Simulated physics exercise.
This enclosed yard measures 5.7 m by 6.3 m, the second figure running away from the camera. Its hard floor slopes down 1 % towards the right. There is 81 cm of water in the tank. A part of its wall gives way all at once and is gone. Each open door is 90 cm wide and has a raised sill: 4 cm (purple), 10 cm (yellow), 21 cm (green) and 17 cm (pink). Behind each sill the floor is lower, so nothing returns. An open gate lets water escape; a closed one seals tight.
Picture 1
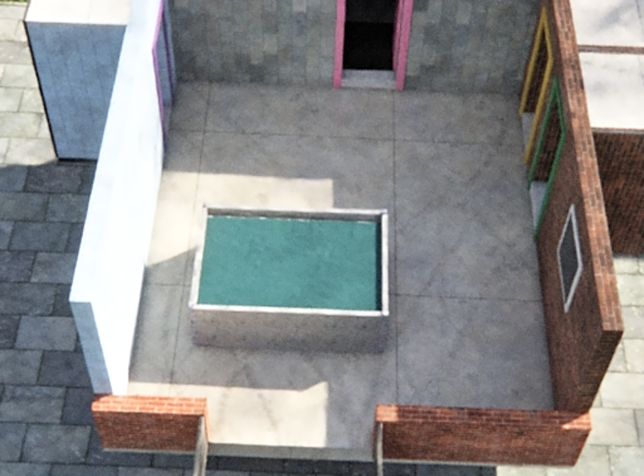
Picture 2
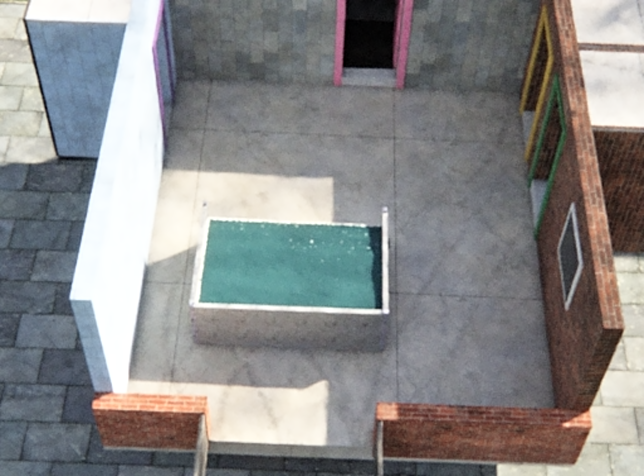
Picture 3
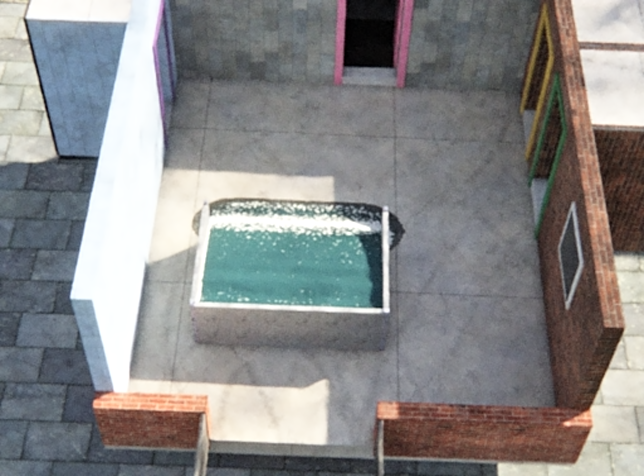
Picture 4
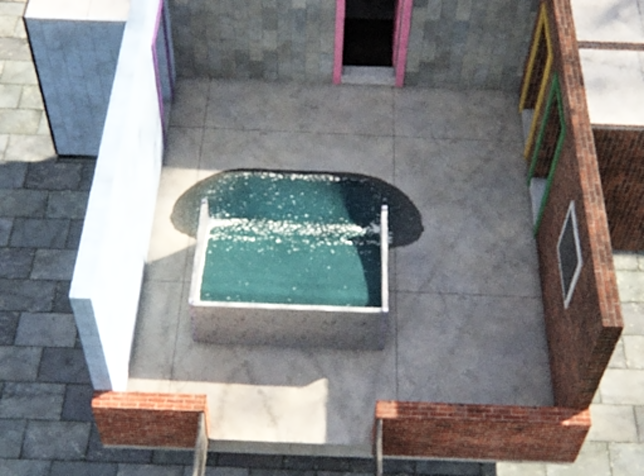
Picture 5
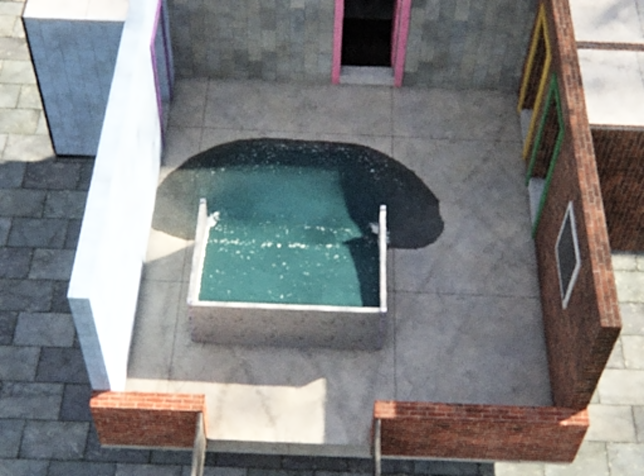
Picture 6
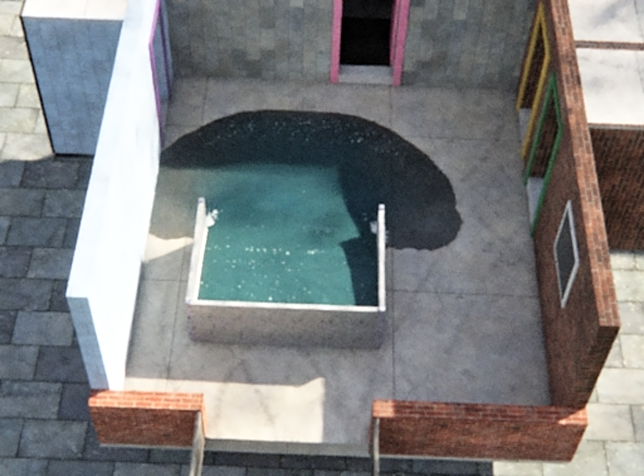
At first, a rectangular tank of still green water stands in a walled yard with a pale floor. Then its far wall vanishes and water pours out behind it, glittering, and spreads across the floor in a widening dark, rounded pool towards the back wall and out to both sides.
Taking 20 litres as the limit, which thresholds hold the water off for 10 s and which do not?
Within that time: At the purple door it passes the limit; at the yellow door it goes over the limit; at the green door it stays under the limit; at the pink door it goes over the limit.
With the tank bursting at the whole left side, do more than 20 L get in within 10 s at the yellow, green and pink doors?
Then: Yellow past it, green not over, pink under.
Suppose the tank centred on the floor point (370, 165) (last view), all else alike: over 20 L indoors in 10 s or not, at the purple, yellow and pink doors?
Then: Purple past it, yellow above, pink past it.
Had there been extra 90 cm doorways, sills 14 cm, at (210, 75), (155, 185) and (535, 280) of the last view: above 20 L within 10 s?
In that order: Over, under, below.
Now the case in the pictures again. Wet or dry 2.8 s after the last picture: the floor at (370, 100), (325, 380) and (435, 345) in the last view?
In that order: Flooded, dry, still dry.
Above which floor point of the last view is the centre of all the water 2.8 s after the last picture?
Around (329, 158).
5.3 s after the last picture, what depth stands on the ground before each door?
In cm: Purple 8, yellow 18, green 14, pink 9.
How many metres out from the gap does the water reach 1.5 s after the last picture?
About 4.8 m.
Then, 0.7 s after the last picture water covers 50 % of the floor and is deepest (46 cm) near (294, 89); purple door 11 cm at the sill, 2 L in, yellow door not reached, green door not reached, pink door 36 cm at the sill, 37 L in.
Then, 1.5 s after the last picture water covers 55 % of the floor and is deepest (48 cm) near (185, 76); purple door 19 cm at the sill, 29 L in, yellow door 17 cm at the sill, 0 L in, green door 4 cm at the sill, 0 L in, pink door 36 cm at the sill, 135 L in.
Then, 2.8 s after the last picture water covers 55 % of the floor and is deepest (34 cm) near (502, 91); purple door 18 cm at the sill, 178 L in, yellow door 25 cm at the sill, 88 L in, green door 12 cm at the sill, 0 L in, pink door 22 cm at the sill, 201 L in.
Then, 5.3 s after the last picture water covers 90 % of the floor and is deepest (18 cm) near (519, 148); purple door 8 cm at the sill, 261 L in, yellow door 18 cm at the sill, 229 L in, green door 14 cm at the sill, 0 L in, pink door 9 cm at the sill, 208 L in.
Then, 9.3 s after the last picture water covers 100 % of the floor and is deepest (14 cm) near (549, 423); purple door 2 cm at the sill, 271 L in, yellow door 10 cm at the sill, 268 L in, green door 9 cm at the sill, 0 L in, pink door 7 cm at the sill, 208 L in.
